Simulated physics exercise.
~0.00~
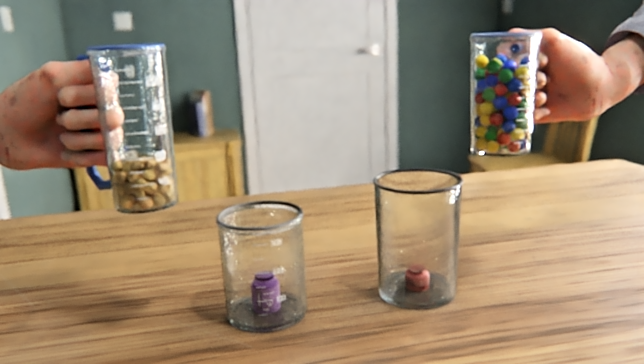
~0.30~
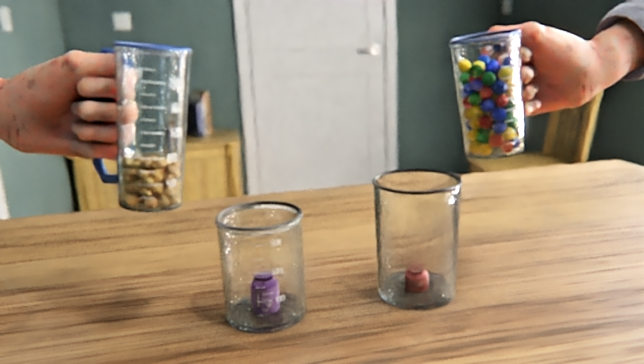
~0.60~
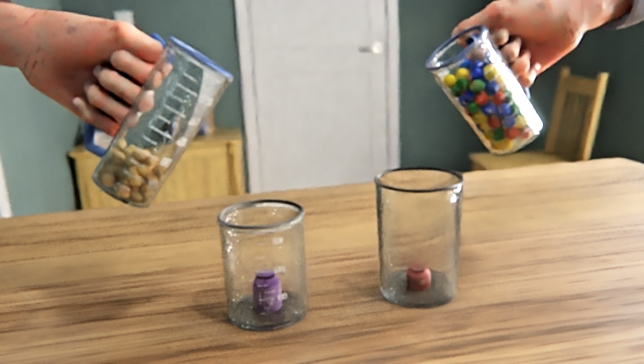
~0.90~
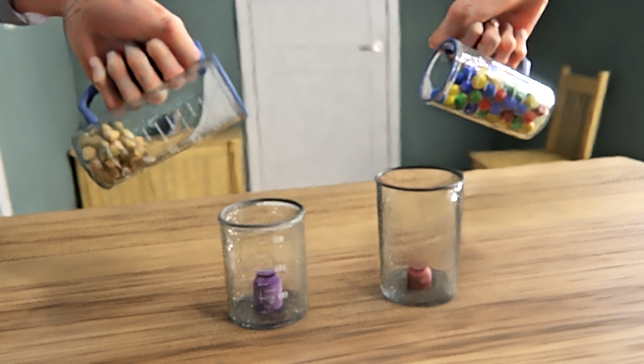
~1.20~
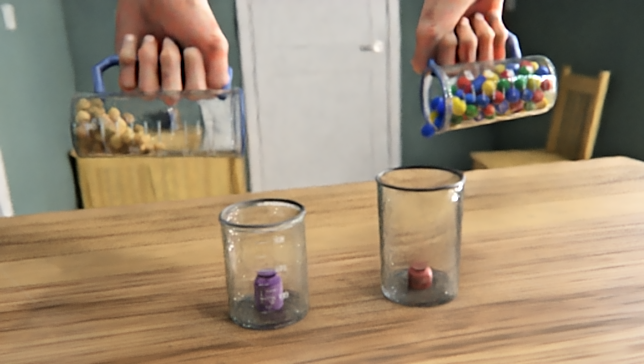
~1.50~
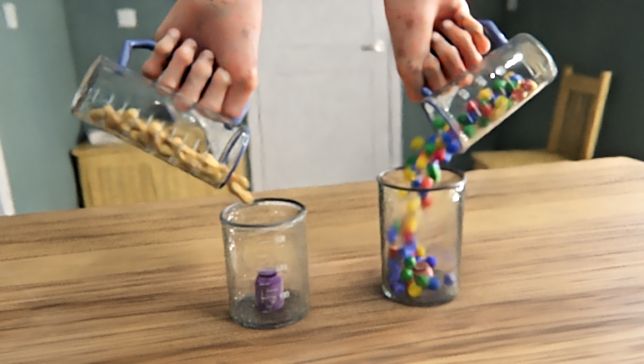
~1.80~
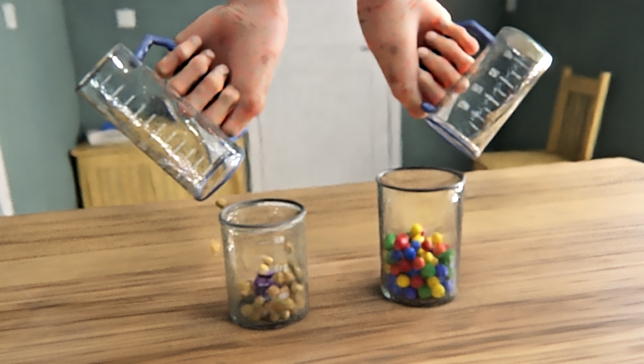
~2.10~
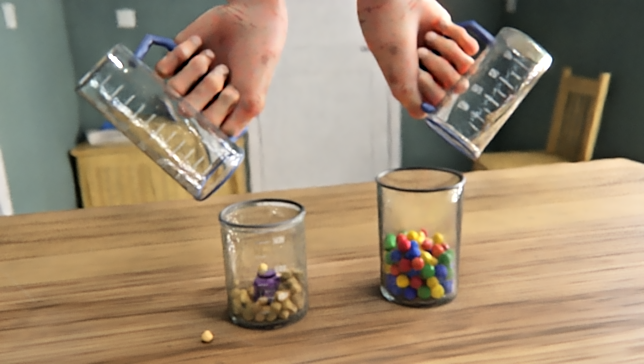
Two hands hold clear, blue-handled measuring cups above a wooden table, the left one partly filled with tan, nut-like pieces and the right one with bright multicoloured candies. Below stand two clear glasses, a small purple object in the left and a reddish one in the right, seen from slightly above in a green-walled room with a white door. The hands tip the cups inward until both spill into the glasses. The candies bury the reddish object, filling about half the glass. The tan pieces settle lower, leaving the purple object showing, and a stray piece rests on the table.
